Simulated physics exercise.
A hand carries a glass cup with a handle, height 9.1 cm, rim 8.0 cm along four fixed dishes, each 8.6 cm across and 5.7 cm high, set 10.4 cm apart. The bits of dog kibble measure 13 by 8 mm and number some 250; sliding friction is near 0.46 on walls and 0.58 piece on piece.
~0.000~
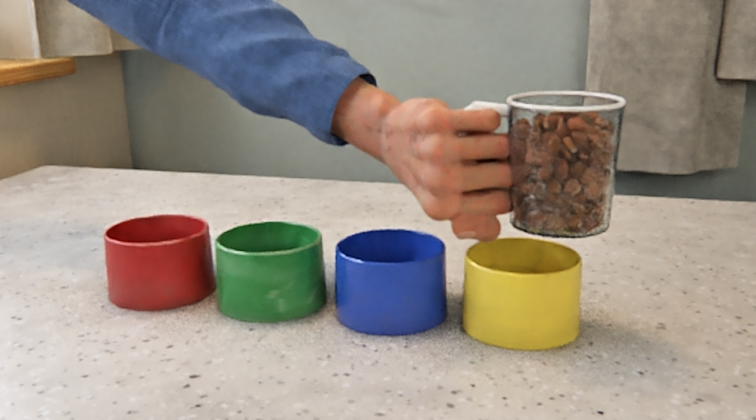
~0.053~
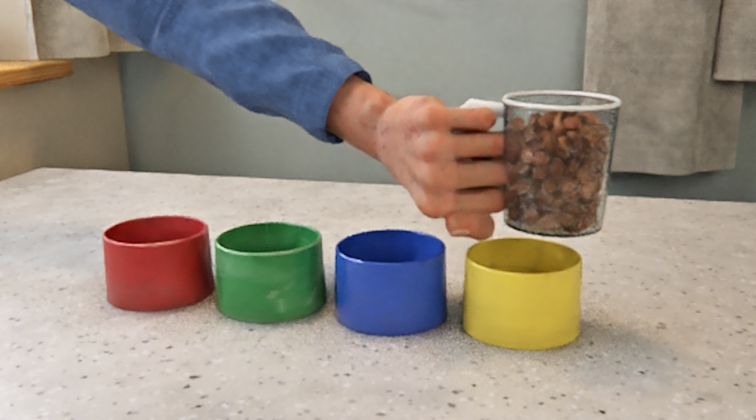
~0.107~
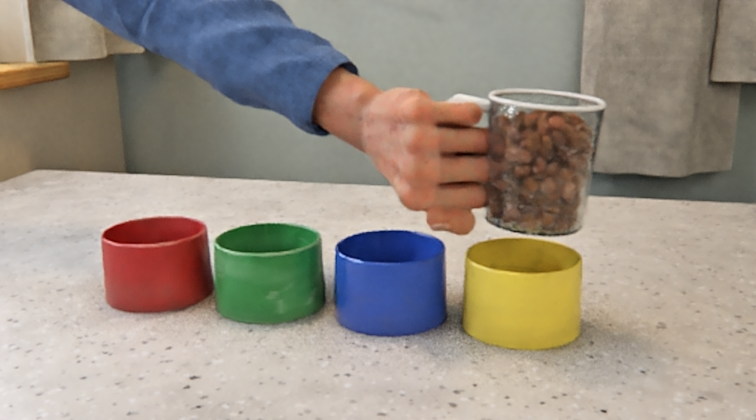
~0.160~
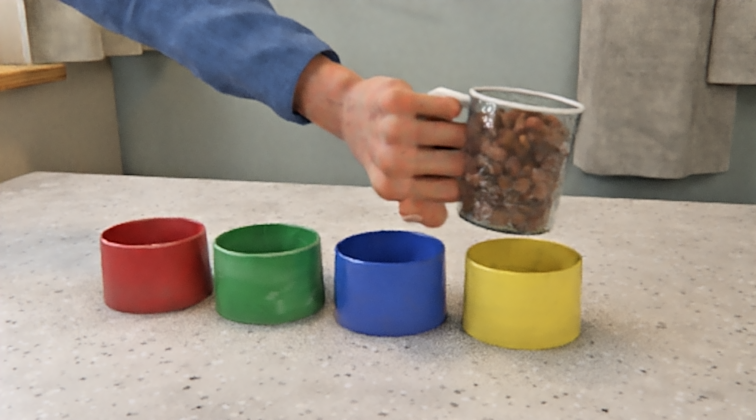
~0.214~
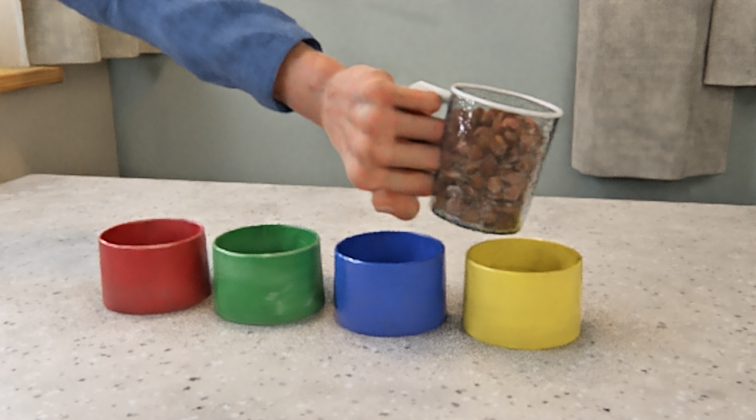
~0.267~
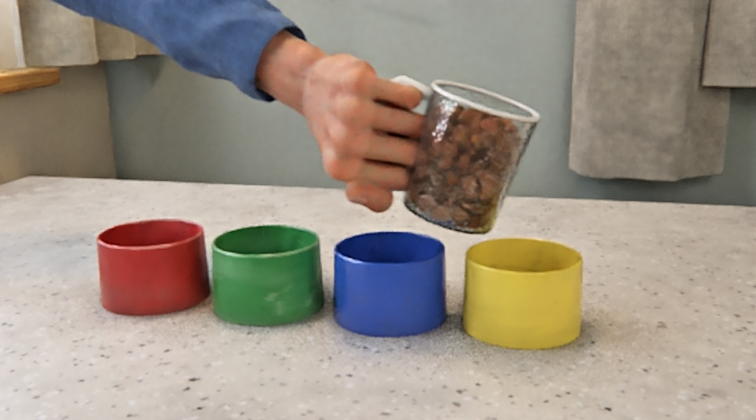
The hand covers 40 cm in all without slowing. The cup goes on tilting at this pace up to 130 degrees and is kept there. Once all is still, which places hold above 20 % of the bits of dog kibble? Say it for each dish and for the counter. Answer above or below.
Red above, blue below, green below, yellow below, counter below.
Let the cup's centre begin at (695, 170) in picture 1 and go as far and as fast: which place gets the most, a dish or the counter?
Most goes to: Green.
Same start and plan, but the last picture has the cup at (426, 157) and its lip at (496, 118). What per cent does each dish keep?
Red 90, blue 0, green 0, yellow 0.
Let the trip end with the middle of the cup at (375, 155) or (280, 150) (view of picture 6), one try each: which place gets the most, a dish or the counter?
Most goes to: Blue; counter.
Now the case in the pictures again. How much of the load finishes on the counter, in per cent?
Roughly 5 per cent.
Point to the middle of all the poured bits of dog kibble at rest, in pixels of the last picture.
Near (149, 260).
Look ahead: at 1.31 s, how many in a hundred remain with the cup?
About 95 per cent.
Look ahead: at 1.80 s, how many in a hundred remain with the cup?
About 5 per cent.
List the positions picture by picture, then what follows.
Cup at (562, 163), tilt 0 degrees, lip at (624, 102), moved 0.0 cm; middle of the pieces at (562, 173); yellow dish at (523, 256); blue dish at (391, 246); green dish at (269, 237); red dish at (157, 229), in the first frame.
Cup at (557, 162), tilt 1 degrees, lip at (619, 103), moved 0.4 cm; middle of the pieces at (557, 172), in the second frame.
Cup at (540, 161), tilt 4 degrees, lip at (604, 105), moved 1.6 cm; middle of the pieces at (539, 171), in the third frame.
Cup at (515, 160), tilt 8 degrees, lip at (582, 109), moved 3.4 cm; middle of the pieces at (514, 170), in the fourth frame.
Cup at (490, 159), tilt 13 degrees, lip at (560, 113), moved 5.3 cm; middle of the pieces at (488, 169), in the fifth frame.
Cup at (466, 158), tilt 18 degrees, lip at (538, 118), moved 7.1 cm; middle of the pieces at (463, 168); yellow dish at (523, 255); blue dish at (390, 247); green dish at (266, 240); red dish at (151, 233). The cup turns about 85 degrees a second and travels 34 cm a second, in the sixth frame.
Then, at 0.89 s, tilt 70 degrees; cup holds 100 %.
After 1.31 s, tilt 106 degrees; cup holds 95 %, red 5 %.
After 1.80 s, tilt 130 degrees; cup holds 5 %, red 95 %.
At rest (2.7 s), red 95 %, blue 0 %, green 0 %, yellow 0 %, counter 5 %.
